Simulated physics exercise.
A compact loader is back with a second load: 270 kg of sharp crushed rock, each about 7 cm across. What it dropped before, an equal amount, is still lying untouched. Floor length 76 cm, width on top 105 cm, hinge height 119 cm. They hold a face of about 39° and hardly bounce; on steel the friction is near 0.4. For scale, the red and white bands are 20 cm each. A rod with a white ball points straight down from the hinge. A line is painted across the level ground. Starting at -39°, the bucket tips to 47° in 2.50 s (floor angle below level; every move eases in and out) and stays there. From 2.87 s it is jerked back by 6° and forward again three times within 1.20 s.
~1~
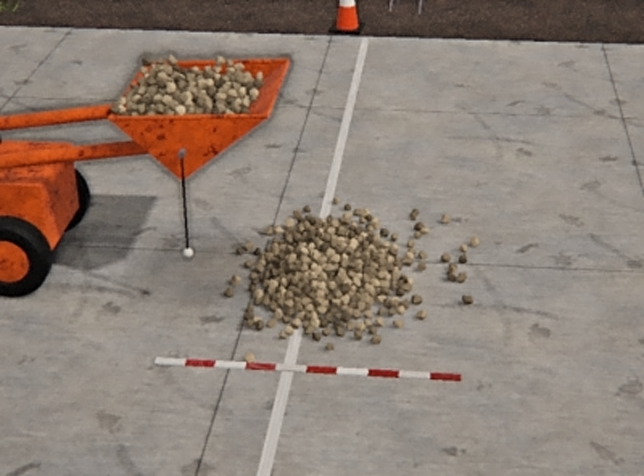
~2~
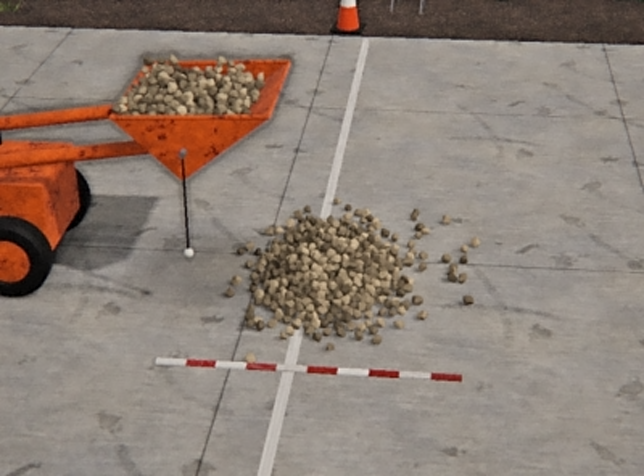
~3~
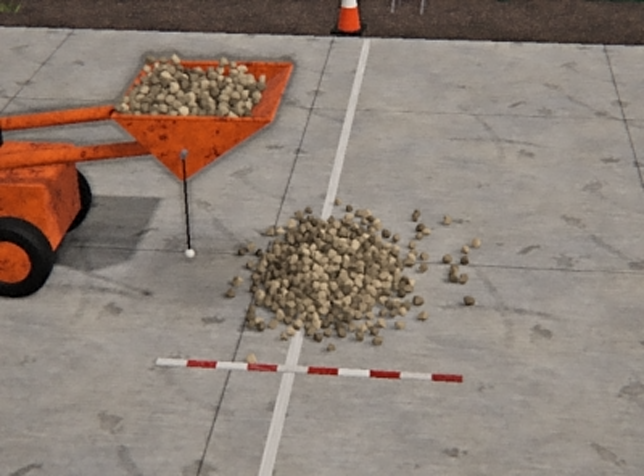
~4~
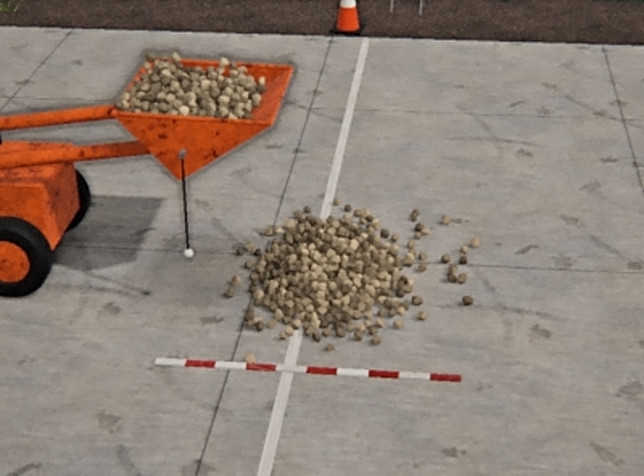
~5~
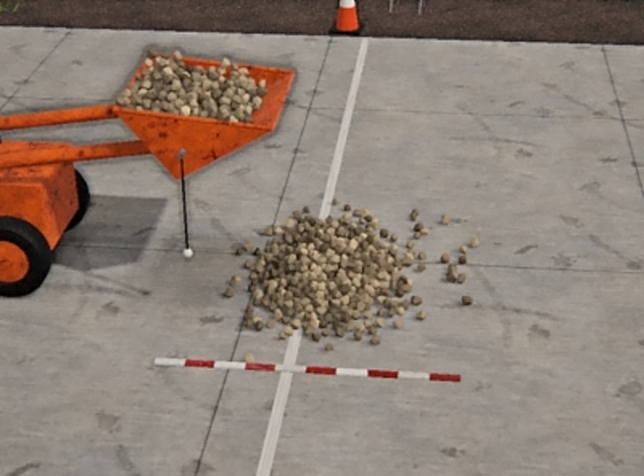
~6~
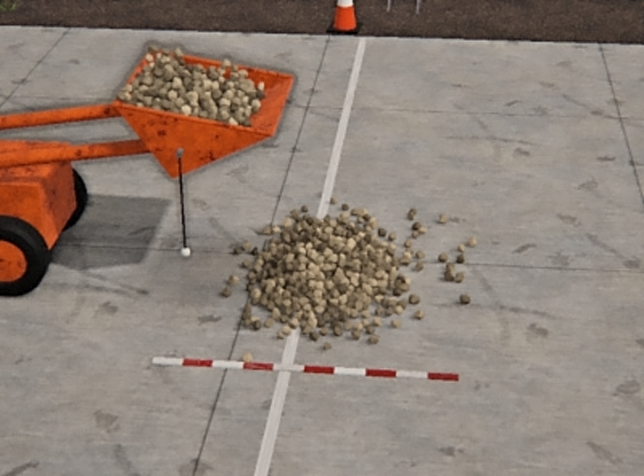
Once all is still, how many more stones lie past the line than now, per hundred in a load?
Close to 28 parts in a hundred.
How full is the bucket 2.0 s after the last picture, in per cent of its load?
It holds some 0 per cent.
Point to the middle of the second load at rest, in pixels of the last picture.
Around (287, 254).
Then, 1.3 s after the last picture the floor is at 34°; in per cent of one load, 89 in the bucket, 43 short of the line, 68 past the line; the foremost stones are at (458, 267).
Then, 2.0 s after the last picture the floor is at 47°; in per cent of one load, 0 in the bucket, 106 short of the line, 93 past the line; the foremost stones are at (458, 267).
Then, 3.9 s after the last picture the floor is at 47°; in per cent of one load, 0 in the bucket, 104 short of the line, 96 past the line; the foremost stones are at (458, 267).
Then, 6.4 s after the last picture the floor is at 47°; in per cent of one load, 0 in the bucket, 104 short of the line, 96 past the line; the foremost stones are at (458, 267). Net gain past the line, 28.
